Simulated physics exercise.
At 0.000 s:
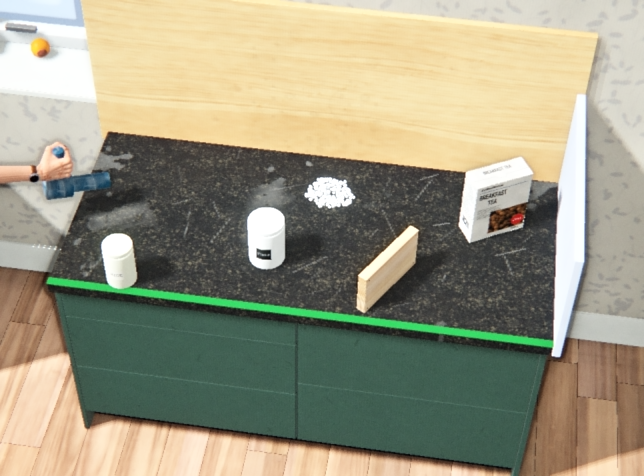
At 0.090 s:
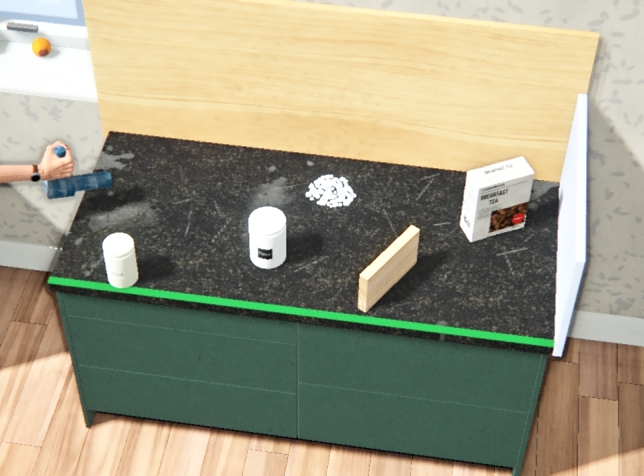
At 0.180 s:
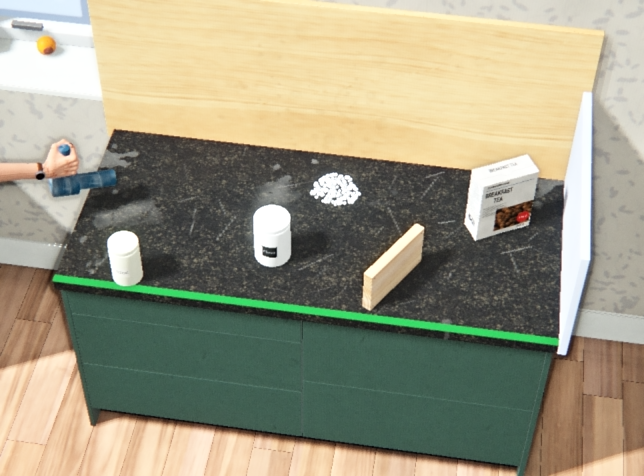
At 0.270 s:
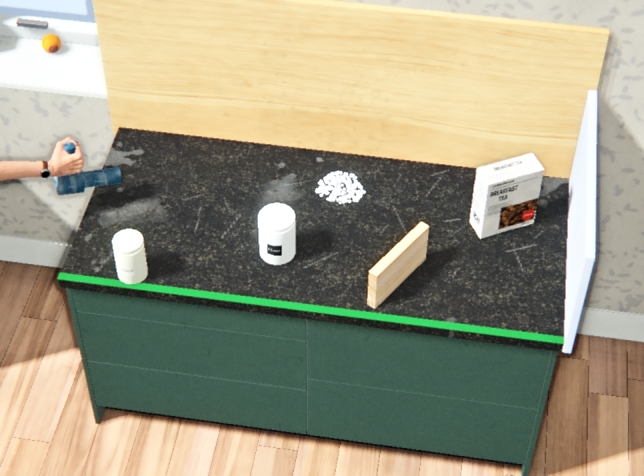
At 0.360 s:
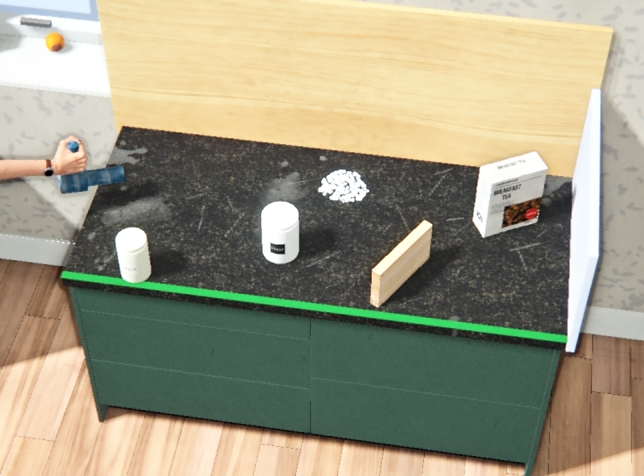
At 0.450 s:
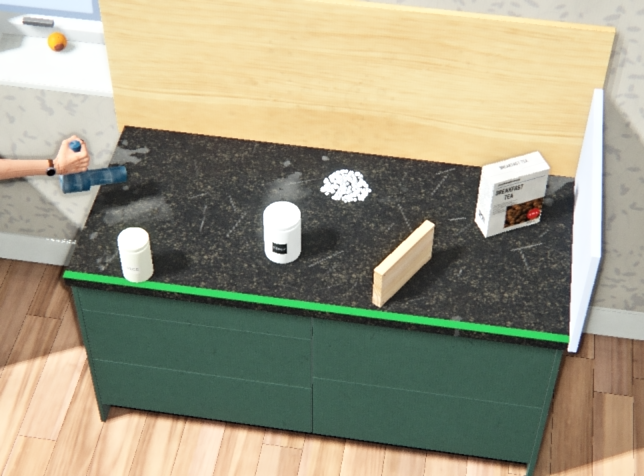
A hand holding a blue dryer at the left of a dark counter, white beads lying still as the view shifts slightly.
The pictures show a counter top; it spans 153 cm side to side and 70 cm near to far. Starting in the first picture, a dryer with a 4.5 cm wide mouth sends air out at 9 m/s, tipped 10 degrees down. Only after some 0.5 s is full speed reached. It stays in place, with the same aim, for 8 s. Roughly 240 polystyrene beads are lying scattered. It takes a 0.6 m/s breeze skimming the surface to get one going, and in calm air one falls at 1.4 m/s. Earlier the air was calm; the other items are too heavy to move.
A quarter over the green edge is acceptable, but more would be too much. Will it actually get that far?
Odds are the amount swept past that edge ends up above a quarter.
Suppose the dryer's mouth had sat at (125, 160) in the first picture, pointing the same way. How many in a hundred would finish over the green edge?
In that case roughly 40 percent.
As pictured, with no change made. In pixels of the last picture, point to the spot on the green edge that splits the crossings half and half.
The middle crossing sits close to (559, 342) in the last picture.
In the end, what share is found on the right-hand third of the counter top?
It comes out near 30 in a hundred.
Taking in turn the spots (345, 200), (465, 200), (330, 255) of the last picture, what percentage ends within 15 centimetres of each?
In order: About 0 %, then 20 %, then 0 %.
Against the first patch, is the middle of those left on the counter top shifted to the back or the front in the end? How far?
The middle sits nearer the nearer side now, some 10 cm away from where it began.
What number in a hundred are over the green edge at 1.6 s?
I'd put it at some 0 %.
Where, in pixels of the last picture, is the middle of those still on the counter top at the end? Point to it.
Roughly at (503, 211).
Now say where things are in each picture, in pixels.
In the first picture, the middle of the polystyrene beads is near (329, 192), none has stirred yet and the mouth of the dryer is at (108, 180).
In the second picture, the middle of the polystyrene beads is near (330, 191), none has stirred yet and the green edge is centred on (296, 315).
In the third picture, the middle of the polystyrene beads is near (335, 189), none has stirred yet, the top of a jar is at (272, 218) and the top of a board is at (395, 250).
In the fourth picture, the middle of the polystyrene beads is near (340, 187) and none has stirred yet.
In the fifth picture, the middle of the polystyrene beads is near (343, 186) and none has stirred yet.
In the sixth picture, the middle of the polystyrene beads is near (345, 186) and none has stirred yet.
After 1.6 s, 100 % are on the move or not yet settled, 0 % are over the green edge; the middle of those still in play is near (480, 208).
After 2.6 s, 68 % are on the move or not yet settled, 40 % are over the green edge; the middle of those still in play is near (524, 209).
After 4.4 s, 36 % are on the move or not yet settled, 62 % are over the green edge; the middle of those still in play is near (501, 213).
After 8.0 s, at the end, 72 % are over the green edge; the middle of those still in play is near (503, 211).
